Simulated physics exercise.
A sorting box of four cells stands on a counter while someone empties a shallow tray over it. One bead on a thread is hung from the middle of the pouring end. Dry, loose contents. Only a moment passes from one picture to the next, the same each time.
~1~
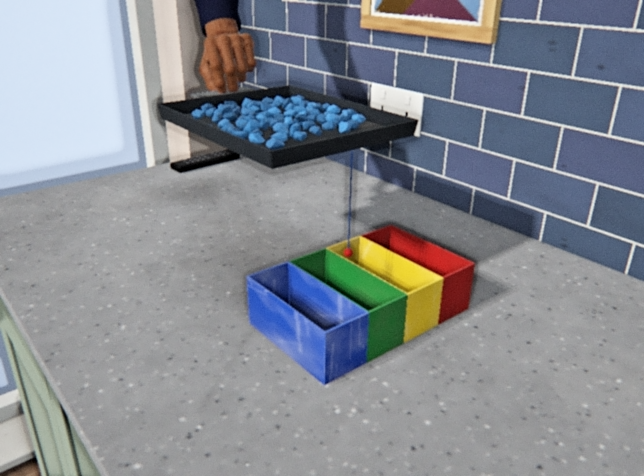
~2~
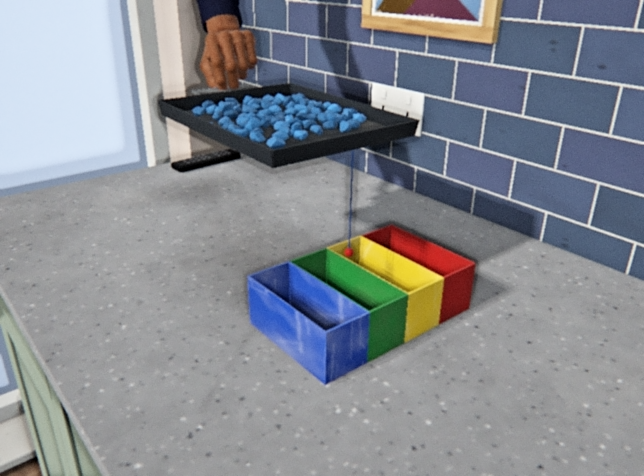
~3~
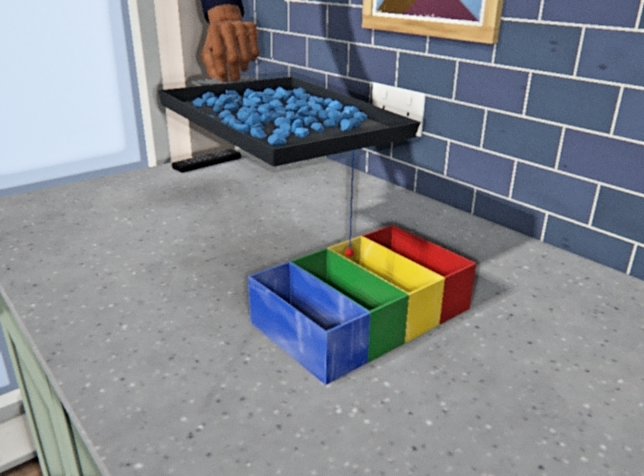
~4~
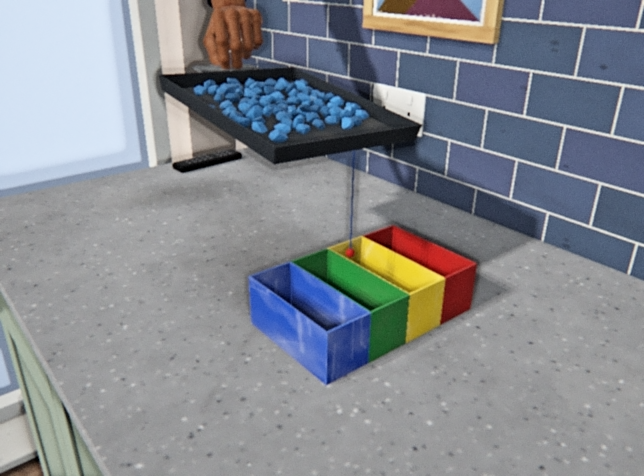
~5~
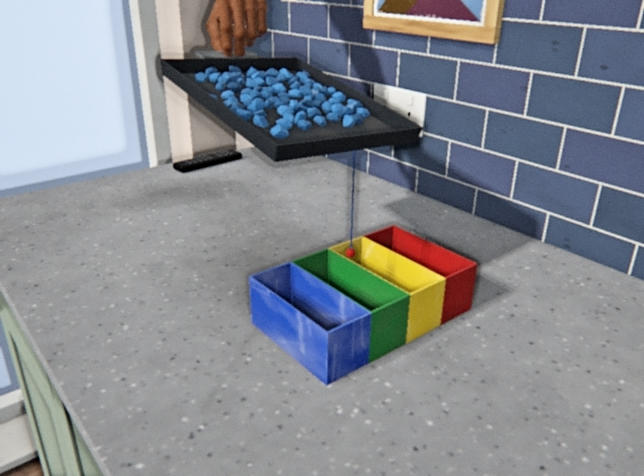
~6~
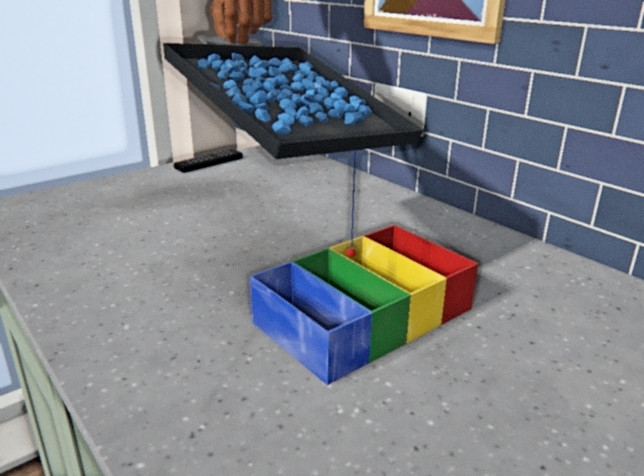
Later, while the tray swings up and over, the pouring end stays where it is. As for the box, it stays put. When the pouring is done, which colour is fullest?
Fullest: The red cell.
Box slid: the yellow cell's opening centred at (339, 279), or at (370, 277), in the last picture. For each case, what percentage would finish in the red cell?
It would be near 30 per cent first and near 40 per cent second.
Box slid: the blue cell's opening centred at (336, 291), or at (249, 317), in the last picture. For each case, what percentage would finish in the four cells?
90 % for the first, 20 % for the second.
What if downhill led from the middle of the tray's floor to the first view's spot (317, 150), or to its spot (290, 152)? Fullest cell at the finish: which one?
So, in order: The cell in blue, then the blue cell.
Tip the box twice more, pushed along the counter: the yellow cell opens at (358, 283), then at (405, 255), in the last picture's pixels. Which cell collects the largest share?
Try 1 - the cell in red; try 2 - yellow.
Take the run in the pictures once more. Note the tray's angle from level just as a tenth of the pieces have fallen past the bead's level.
Somewhere near 75°.
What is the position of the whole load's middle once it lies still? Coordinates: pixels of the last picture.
Somewhere around (421, 295) in the last picture.
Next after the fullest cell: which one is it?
The yellow cell.
Soon after the last picture, tray tipped steeply; nearly all on the tray; a stray few falling or outside the box.
A little later, tray tipped right over; about half on the tray; about a quarter in the red cell; a small part in the yellow cell; about a quarter falling or outside the box.
Later still, tray tipped past a quarter turn; about half in the red cell; about a third in the yellow cell; a stray few in the green cell; a small part falling or outside the box.
At rest, tray tipped past a quarter turn; about half in the red cell; about a third in the yellow cell; a stray few in the green cell; none in the blue cell; a small part outside the box.
